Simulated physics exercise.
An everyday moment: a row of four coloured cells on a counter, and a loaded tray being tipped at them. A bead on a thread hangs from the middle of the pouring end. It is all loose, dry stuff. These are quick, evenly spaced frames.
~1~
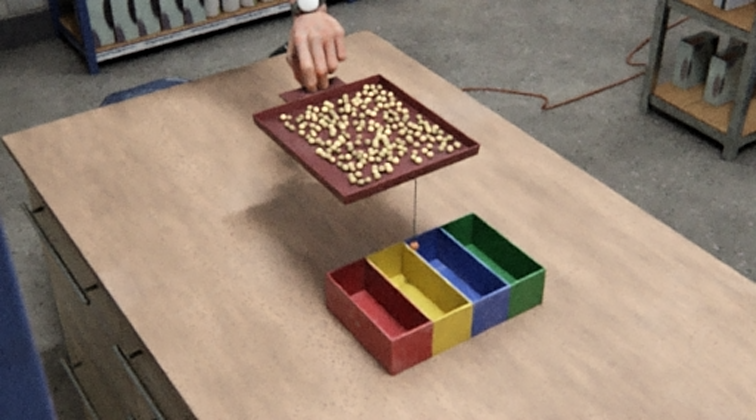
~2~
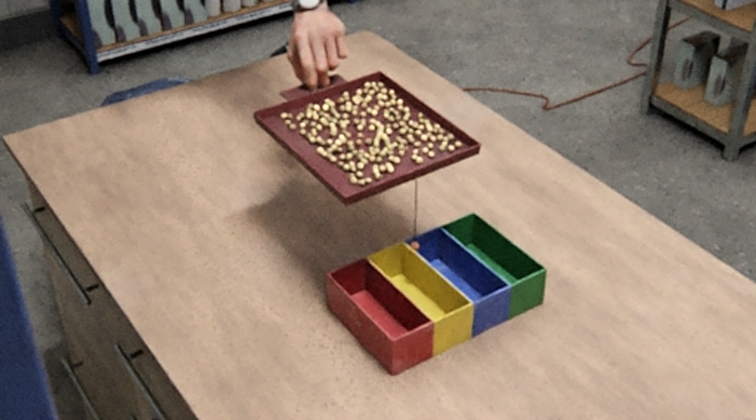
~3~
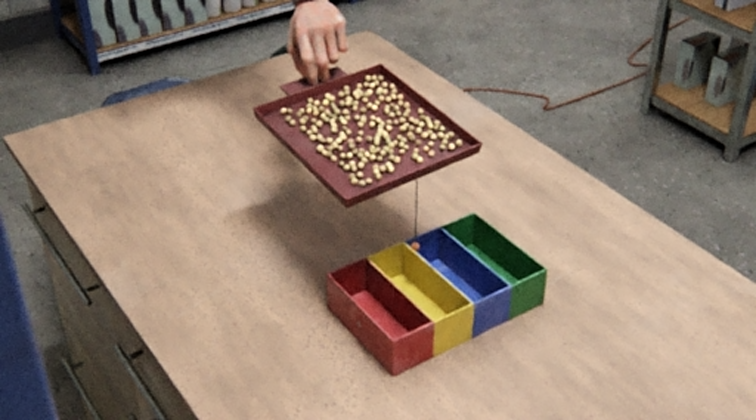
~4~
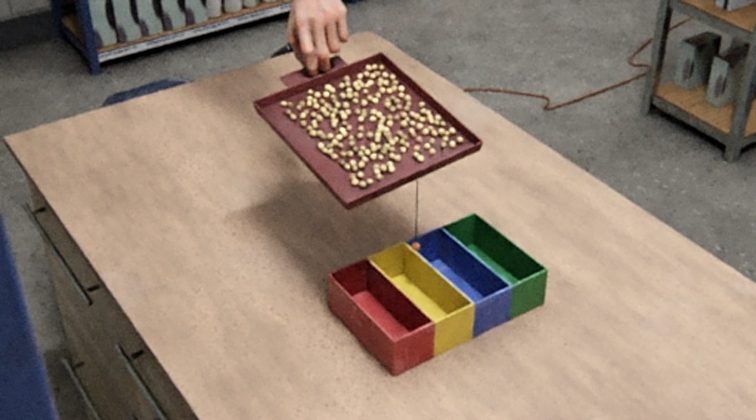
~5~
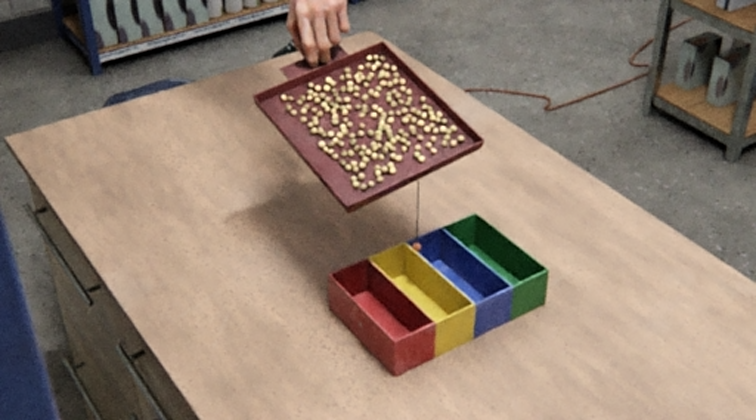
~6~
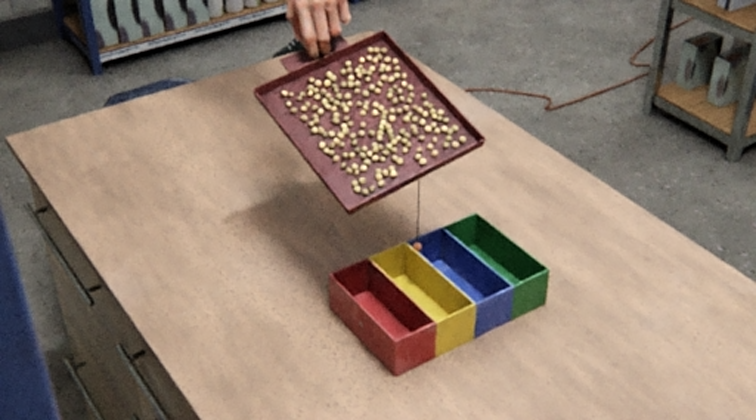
A dark red tray strewn with pale beans is held by a hand at its far edge above a wooden workbench, seen from above at an angle in a workshop. Below it sits an open box with red, yellow, blue and green compartments from left to right, a small bead hanging on a thread nearby. The hand slowly raises the tray's far side, its near left corner dipping slightly, while the camera stays almost still.
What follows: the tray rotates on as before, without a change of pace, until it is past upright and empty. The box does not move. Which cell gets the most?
Fullest: The red cell.
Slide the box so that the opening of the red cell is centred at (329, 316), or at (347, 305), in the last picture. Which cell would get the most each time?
First the yellow cell, then that yellow cell.
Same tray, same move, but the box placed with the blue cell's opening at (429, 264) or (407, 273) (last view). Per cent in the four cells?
In turn 100 and 100 in a hundred.
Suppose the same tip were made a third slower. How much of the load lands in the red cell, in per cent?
About 80 per cent.
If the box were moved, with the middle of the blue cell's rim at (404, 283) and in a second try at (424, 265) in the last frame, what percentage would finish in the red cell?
Roughly 0 per cent, and 30 per cent.
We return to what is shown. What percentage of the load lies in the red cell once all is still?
It comes to 80 per cent or so.
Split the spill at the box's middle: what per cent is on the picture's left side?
About 100 per cent.
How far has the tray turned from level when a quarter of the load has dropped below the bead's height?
At some 100 degrees.
Shortly afterwards, tray tipped steeply; the bulk on the tray; a little in the red cell; only a few in the yellow cell; a little falling or outside the box.
Next, tray tipped past a quarter turn; near half on the tray; near a quarter in the red cell; only a few in the yellow cell; only a few in the blue cell; near a quarter falling or outside the box.
Some moments later, tray tipped past a quarter turn; the bulk in the red cell; a little in the yellow cell; only a few in the blue cell; a little falling or outside the box.
In the end, tray tipped past a quarter turn; the bulk in the red cell; a little in the yellow cell; only a few in the blue cell; none at all in the green cell; a little outside the box.
